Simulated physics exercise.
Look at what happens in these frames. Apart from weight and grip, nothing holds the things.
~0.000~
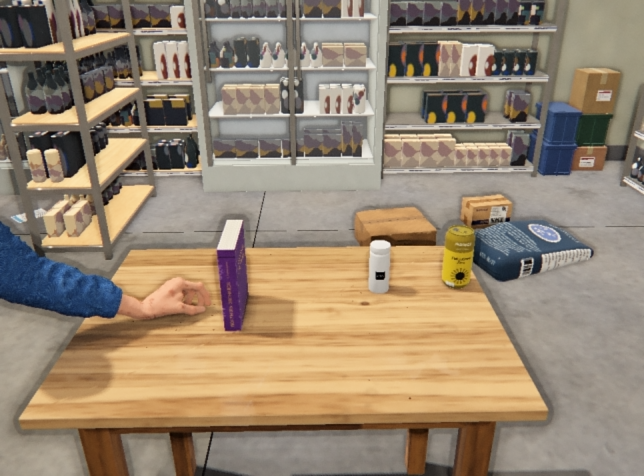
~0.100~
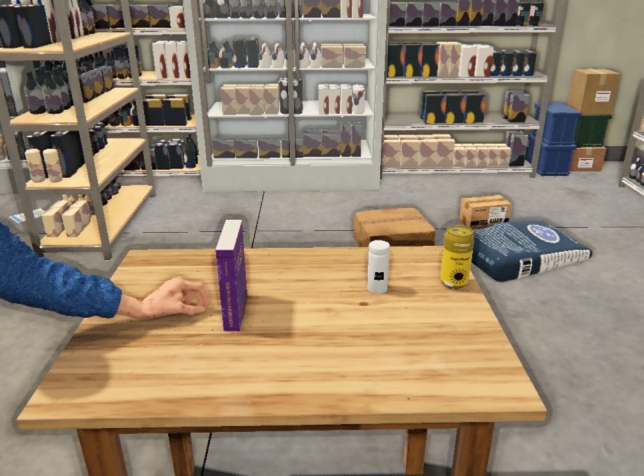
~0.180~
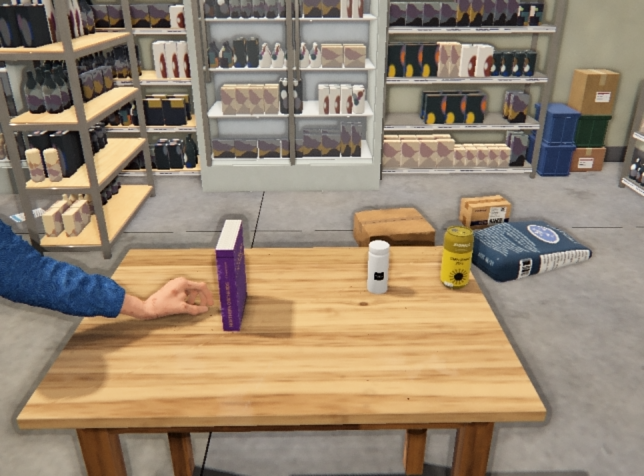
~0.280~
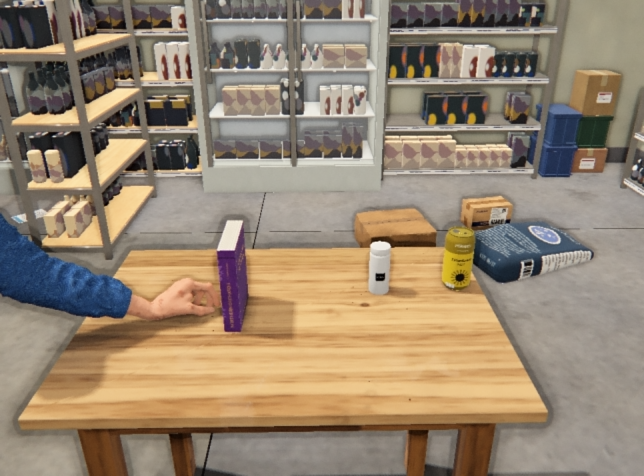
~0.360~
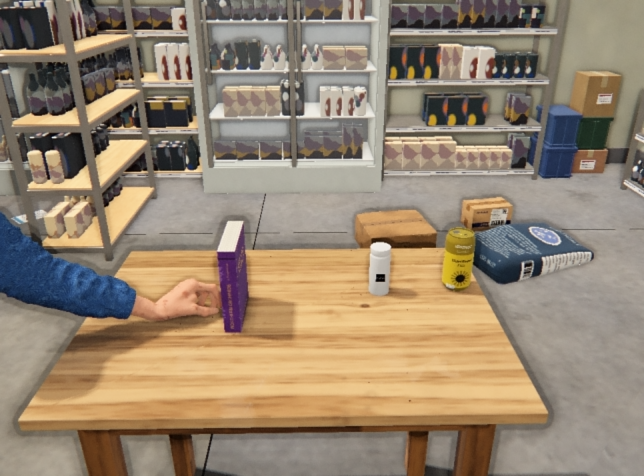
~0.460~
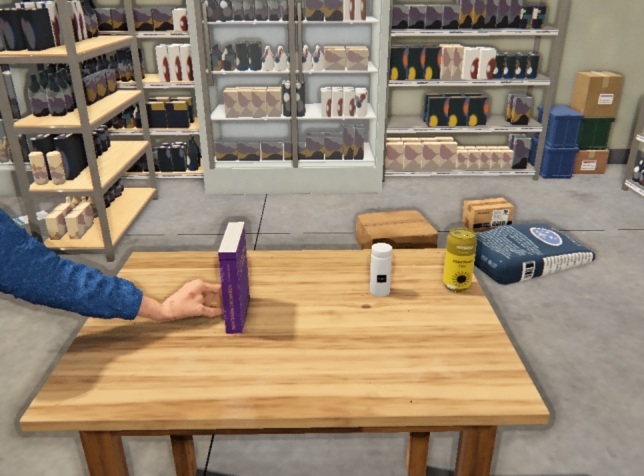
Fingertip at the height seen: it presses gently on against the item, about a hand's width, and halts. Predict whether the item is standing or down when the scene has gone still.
Standing.
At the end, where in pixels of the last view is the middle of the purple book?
Looks like it settles somewhere around (291, 276).
After 0.86 s, purple book slid a little near (254, 276).
After 1.36 s, purple book slid about its own width near (279, 276).
At rest (2.2 s), moved from the start, purple book. Seen from the same camera at the end, purple book near (291, 276).
